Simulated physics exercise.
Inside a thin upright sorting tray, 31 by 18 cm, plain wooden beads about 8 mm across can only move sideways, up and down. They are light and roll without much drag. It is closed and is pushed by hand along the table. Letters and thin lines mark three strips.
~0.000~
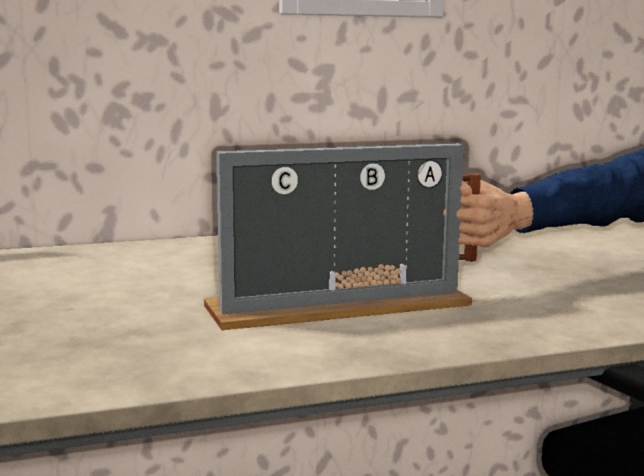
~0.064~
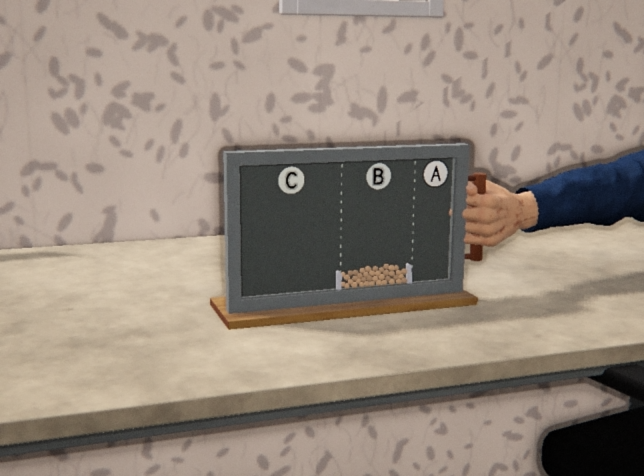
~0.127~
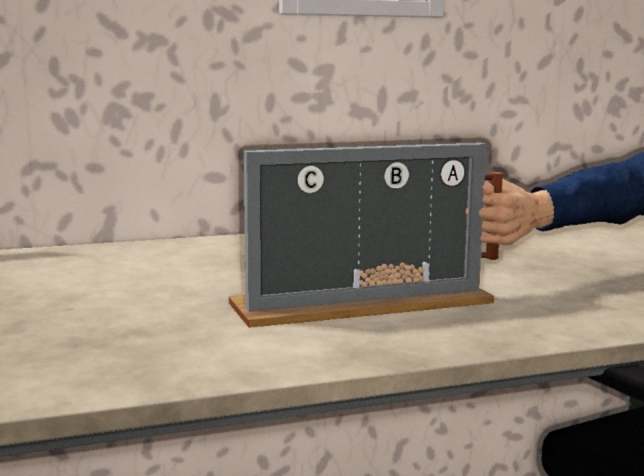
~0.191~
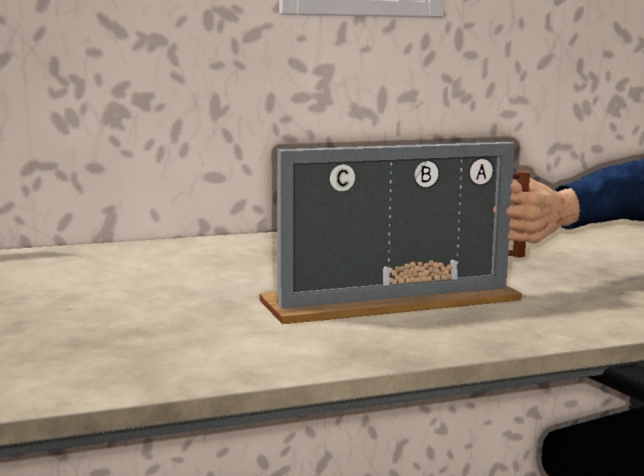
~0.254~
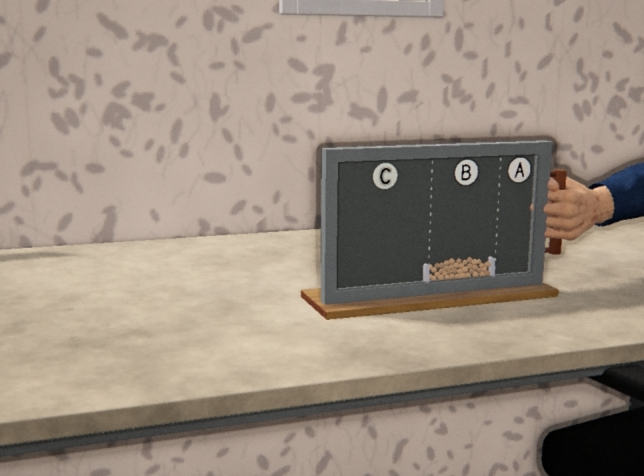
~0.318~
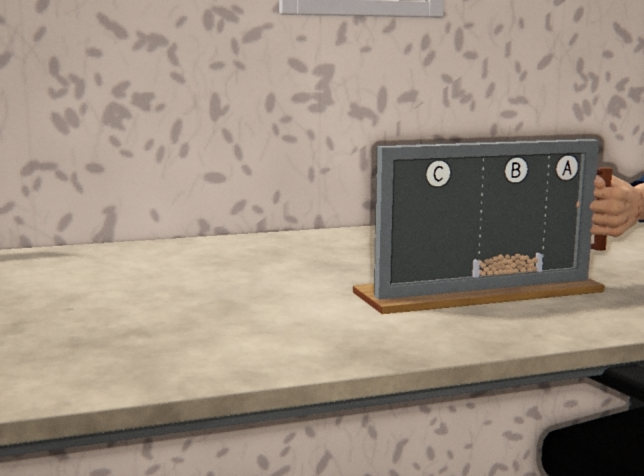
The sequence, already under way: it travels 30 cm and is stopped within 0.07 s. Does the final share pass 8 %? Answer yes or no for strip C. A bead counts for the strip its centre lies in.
C no.
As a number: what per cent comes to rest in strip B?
Some 90 per cent.
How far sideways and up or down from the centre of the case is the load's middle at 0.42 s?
Some 5 cm right and 7 cm below.
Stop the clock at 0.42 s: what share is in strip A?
About 0 per cent.
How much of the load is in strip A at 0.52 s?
About 10 per cent.
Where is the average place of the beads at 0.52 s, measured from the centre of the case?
About 5 cm right and 7 cm below.
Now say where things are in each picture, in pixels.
The first picture shows at its start; about 40 beads; beads' middle (369, 277); highest (381, 267); A (430, 174), B (373, 177), C (285, 181).
In the second picture, 1 cm to the right; beads' middle (374, 277); highest (386, 267).
In the third picture, 3 cm to the right; beads' middle (391, 275); highest (385, 267); wall ends (426, 265), (357, 272).
In the fourth picture, 8 cm to the right; beads' middle (420, 273); highest (413, 265).
In the fifth picture, 14 cm to the right; beads' middle (459, 270); highest (452, 262).
In the sixth picture, 22 cm to the right; beads' middle (507, 265); highest (501, 258); A (567, 168), B (516, 170), C (438, 174).
After 0.42 s, it is 30 cm to the right; the beads' middle is 5 cm right of and 7 cm below the centre; B 100 %.
After 0.52 s, it is 30 cm to the right; the beads' middle is 5 cm right of and 7 cm below the centre; A 10 %, B 90 %.
After 0.67 s, it is 30 cm to the right; the beads' middle is 5 cm right of and 8 cm below the centre; A 10 %, B 90 %.
At rest by 1.0 s, it is 30 cm to the right; A 10 %, B 90 %, C 0 %.
